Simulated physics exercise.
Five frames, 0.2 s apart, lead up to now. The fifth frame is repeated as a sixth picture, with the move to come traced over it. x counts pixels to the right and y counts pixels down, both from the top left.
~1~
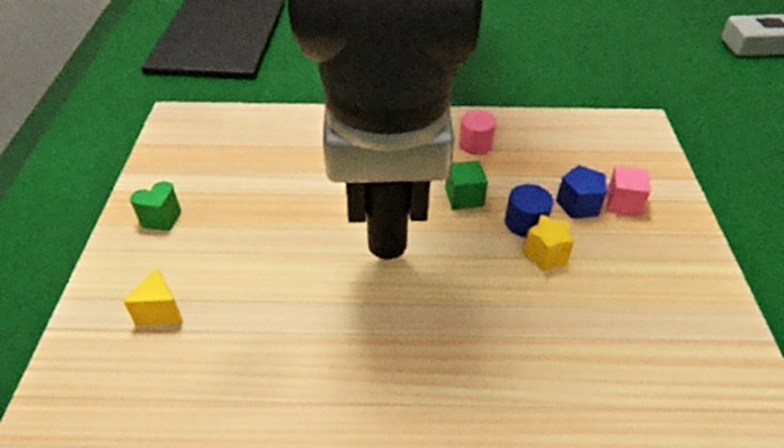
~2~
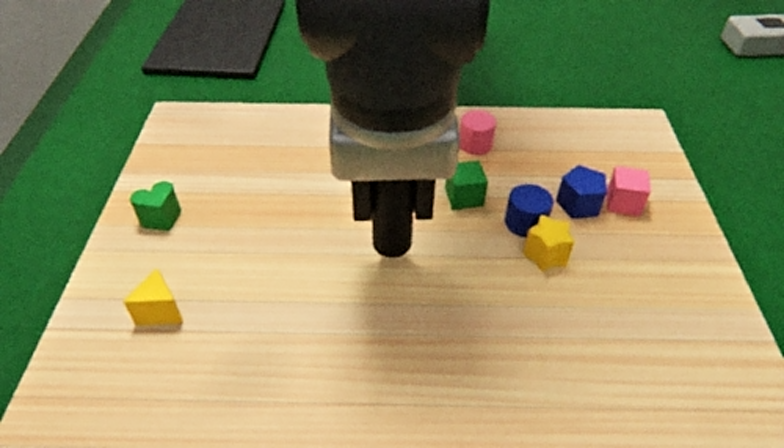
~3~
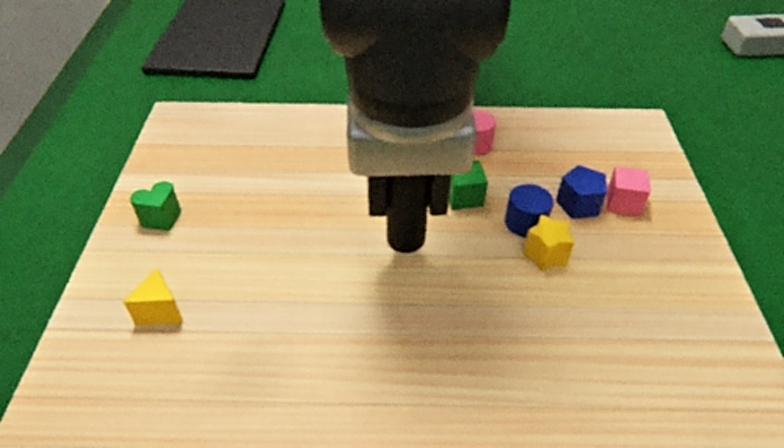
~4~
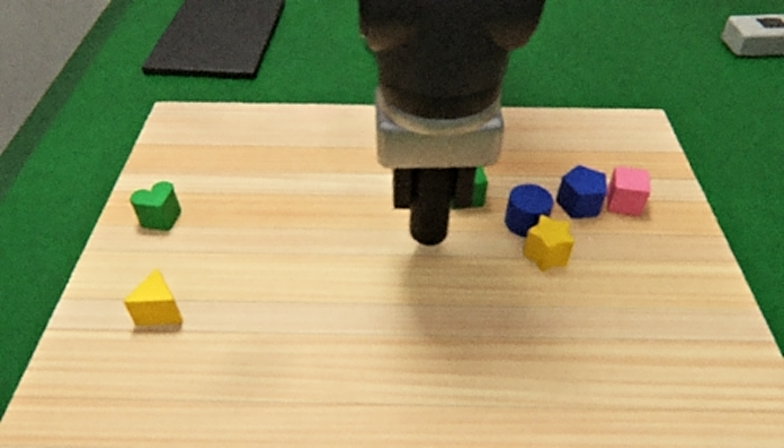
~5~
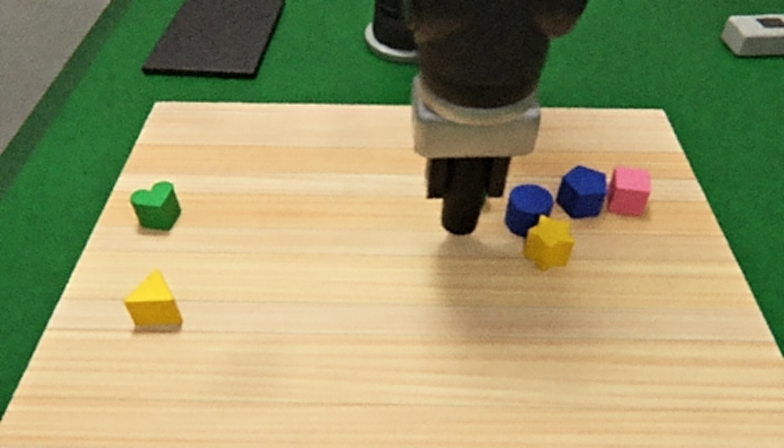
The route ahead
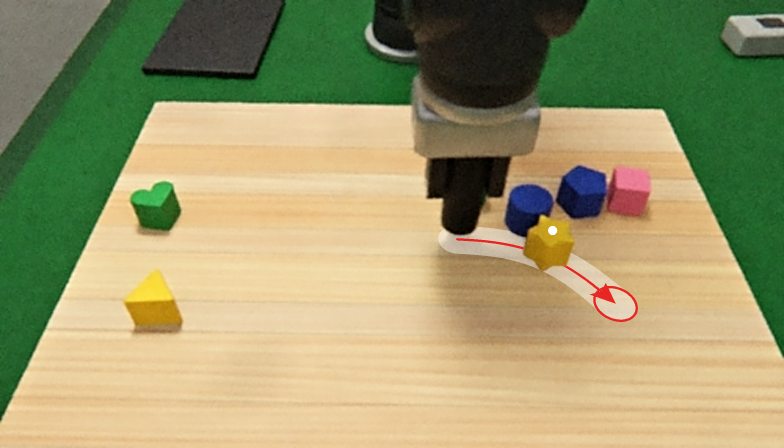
A dark robotic arm with a rod-like tip moves slowly rightward and slightly away above a wooden board, passing in front of a pink cylinder and a green block until both are hidden, while the scattered coloured blocks stay still.
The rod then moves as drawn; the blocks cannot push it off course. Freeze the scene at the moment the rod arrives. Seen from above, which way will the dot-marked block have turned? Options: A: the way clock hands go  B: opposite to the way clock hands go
The correct letter is B.
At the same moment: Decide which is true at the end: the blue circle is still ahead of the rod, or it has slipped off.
The rod should slip past it.
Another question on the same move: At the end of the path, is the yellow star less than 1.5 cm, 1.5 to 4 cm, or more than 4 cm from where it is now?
It gets moved over 4 cm.
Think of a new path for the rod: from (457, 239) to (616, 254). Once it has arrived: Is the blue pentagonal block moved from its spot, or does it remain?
From what I can tell, it will keep its place.
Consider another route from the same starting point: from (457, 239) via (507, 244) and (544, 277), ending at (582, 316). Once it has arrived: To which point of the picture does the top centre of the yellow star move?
It should be at about (594, 252).
The drawn path runs from (457, 239) over (513, 246) and (567, 267) to (615, 304); the dot is on the yellow star.
On the path given first. One third of the way, rod at (519, 229); blue circle at (536, 197); yellow star at (559, 232).
Two thirds of the way, rod at (574, 250); blue circle at (540, 197); yellow star at (615, 253), turned 15° anticlockwise.
At the end, rod at (623, 287); green square piece not moved; blue circle at (540, 197); yellow star at (664, 276), turned 45° anticlockwise.
